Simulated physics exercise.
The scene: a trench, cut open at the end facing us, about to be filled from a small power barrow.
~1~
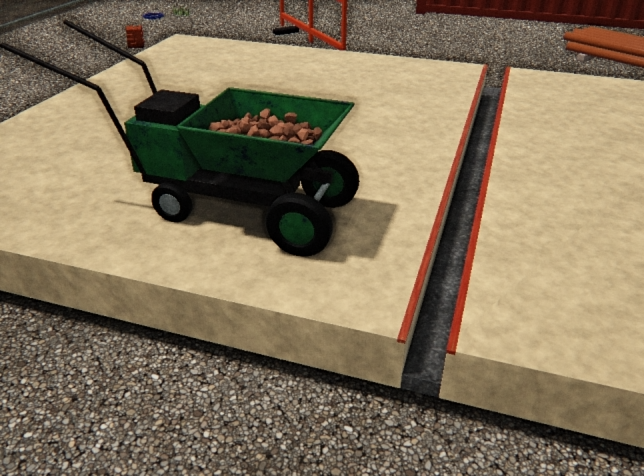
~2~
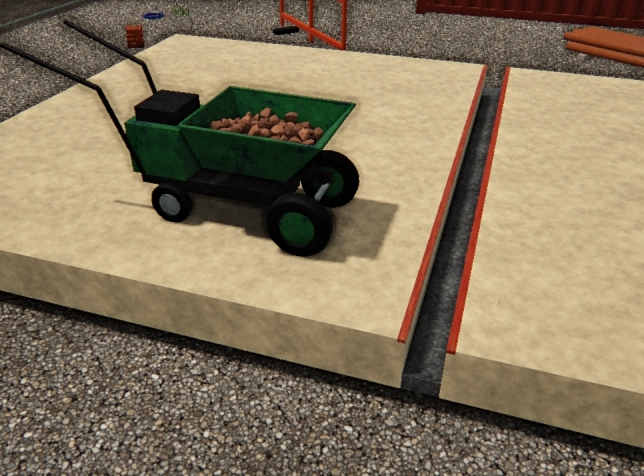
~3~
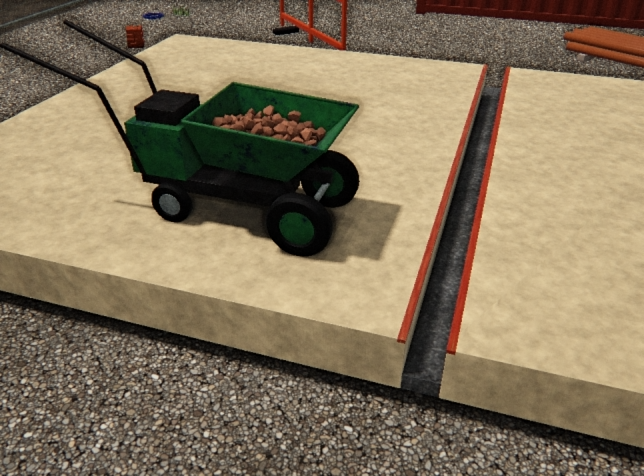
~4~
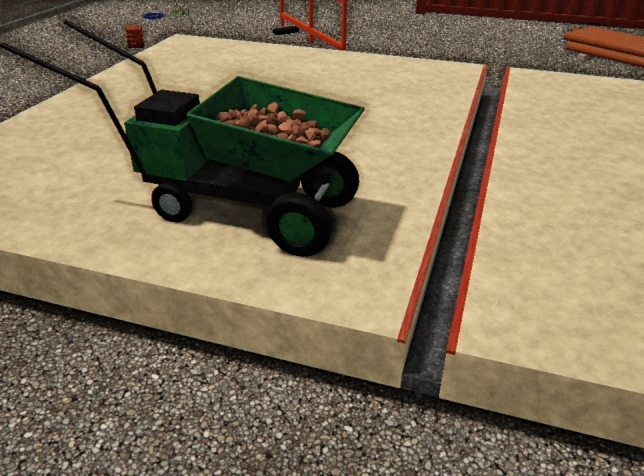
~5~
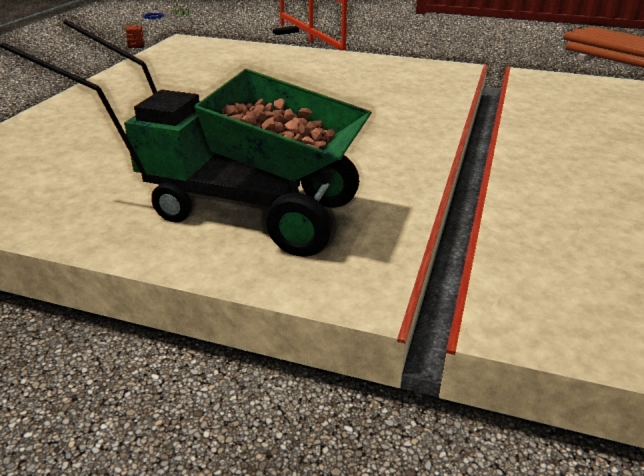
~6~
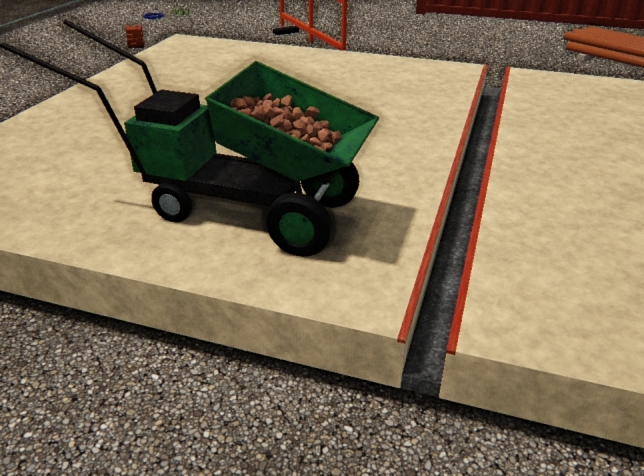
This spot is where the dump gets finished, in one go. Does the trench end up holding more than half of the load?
Yes.
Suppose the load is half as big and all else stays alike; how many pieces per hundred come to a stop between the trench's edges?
About 60 per cent.
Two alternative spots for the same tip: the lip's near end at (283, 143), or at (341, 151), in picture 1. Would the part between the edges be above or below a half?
Result A - a minority; result B - a majority.
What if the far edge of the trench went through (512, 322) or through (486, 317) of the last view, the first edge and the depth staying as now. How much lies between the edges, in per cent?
I'd say some 70 in a hundred, followed by 70 in a hundred.
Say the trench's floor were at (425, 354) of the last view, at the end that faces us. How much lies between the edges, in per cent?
The share would be roughly 50 per cent.
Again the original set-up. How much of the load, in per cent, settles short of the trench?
Roughly 30 percent.
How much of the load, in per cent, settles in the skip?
It works out to some 0 percent.
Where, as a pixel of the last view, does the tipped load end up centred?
Roughly pixel (439, 268).
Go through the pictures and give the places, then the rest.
Lip of the skip near (319, 148), level; top of the load near (264, 134), lumps of rubble; first edge of the trench near (413, 302); far edge near (459, 312), the trench under half as wide as the skip, and about as deep as wide, in the first picture.
Lip of the skip near (321, 149), level; top of the load near (255, 132), in the second picture.
Lip of the skip near (325, 150), tipped barely; top of the load near (249, 123), in the third picture.
Lip of the skip near (331, 154), tipped a little; top of the load near (254, 120), in the fourth picture.
Lip of the skip near (339, 158), tipped a little; top of the load near (251, 119), in the fifth picture.
Lip of the skip near (348, 164), tipped clearly; top of the load near (259, 114); first edge of the trench near (413, 302); far edge near (459, 312), in the sixth picture.
Shortly afterwards, skip tipped steeply; the whole lot in the skip.
Next, skip tipped right over; near two thirds in the skip; near a quarter short of the trench; a little in or heaped over the trench; only a few falling.
Some moments later, skip tipped right over; near a third short of the trench; near two thirds in or heaped over the trench; only a few beyond it.
In the end, skip tipped right over; near a quarter short of the trench; near two thirds in or heaped over the trench; only a few beyond it.
